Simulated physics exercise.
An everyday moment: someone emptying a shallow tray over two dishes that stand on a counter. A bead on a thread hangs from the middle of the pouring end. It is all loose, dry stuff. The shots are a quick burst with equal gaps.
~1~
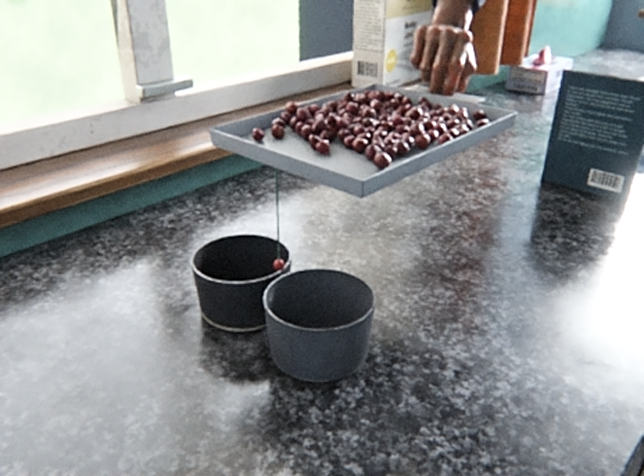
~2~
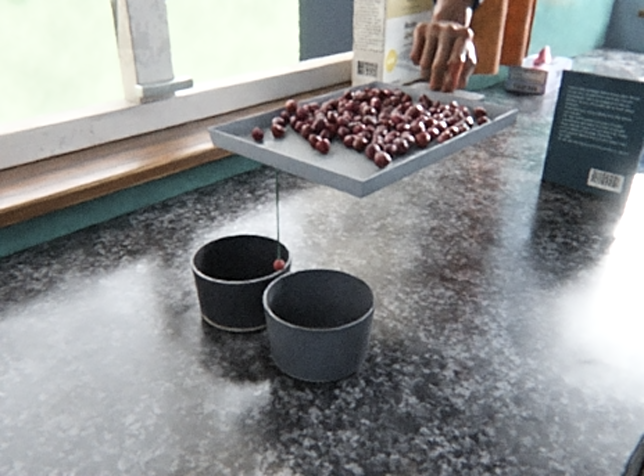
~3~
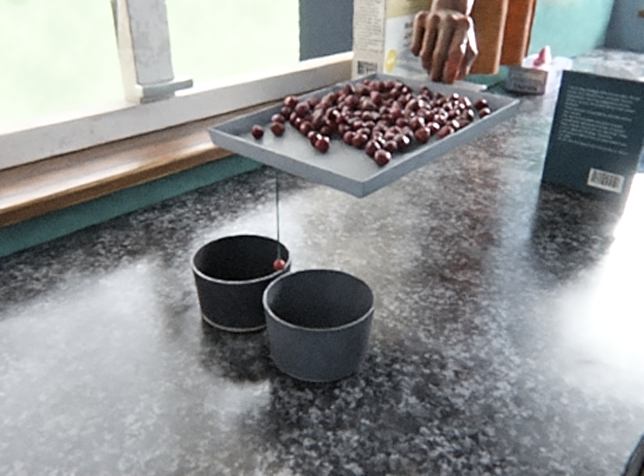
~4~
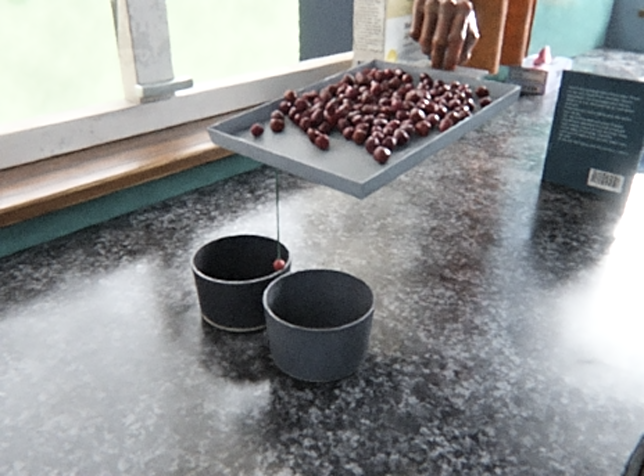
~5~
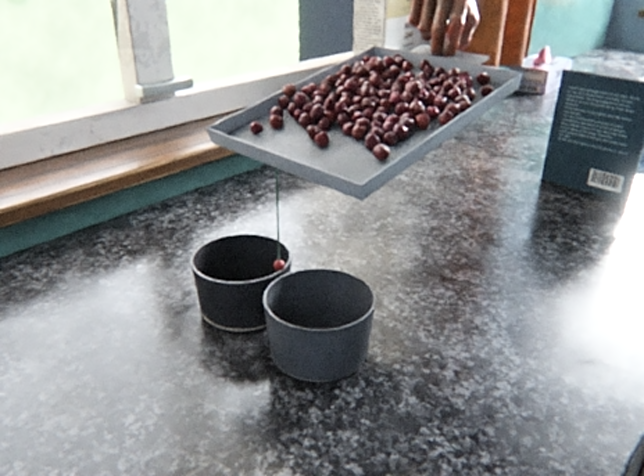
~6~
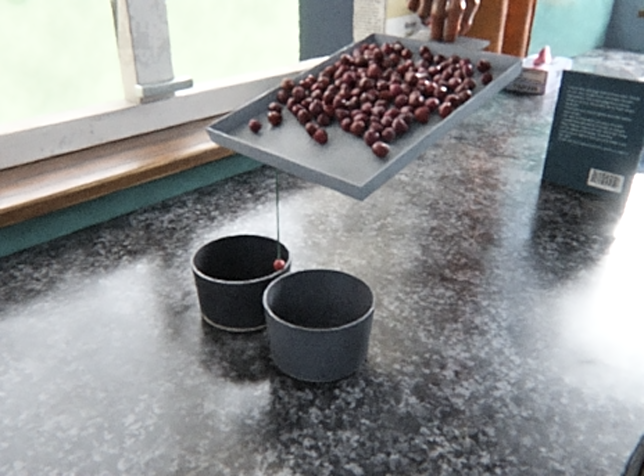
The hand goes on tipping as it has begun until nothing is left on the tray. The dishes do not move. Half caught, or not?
The two hold under half of the load.
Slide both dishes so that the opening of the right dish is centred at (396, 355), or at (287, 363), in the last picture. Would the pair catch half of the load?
One: Less than half. Two: Over half.
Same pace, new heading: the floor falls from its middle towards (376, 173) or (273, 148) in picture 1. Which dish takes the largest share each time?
First the right-hand dish, then the dish on the left.
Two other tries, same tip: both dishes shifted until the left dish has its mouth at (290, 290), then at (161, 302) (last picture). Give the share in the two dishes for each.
The first gives 20 %, the second 50 %.
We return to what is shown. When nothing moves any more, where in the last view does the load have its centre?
Roughly at (219, 397).
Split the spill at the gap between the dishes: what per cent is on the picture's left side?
Close to 80 per cent.
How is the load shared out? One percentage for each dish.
Left dish: 0 %, right dish: 10 %.
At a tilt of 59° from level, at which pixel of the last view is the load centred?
Roughly at (311, 93).
Just after the last frame, tray tipped steeply; almost all on the tray; just a few outside both; just a few in the air.
A moment on, tray tipped right over; almost all on the tray; just a few outside both; just a few in the air.
Further on, tray tipped past a quarter turn; about a tenth in the right dish; just a few in the left dish; almost all outside both.
When it is over, tray tipped past a quarter turn; about a tenth in the right dish; just a few in the left dish; almost all outside both.
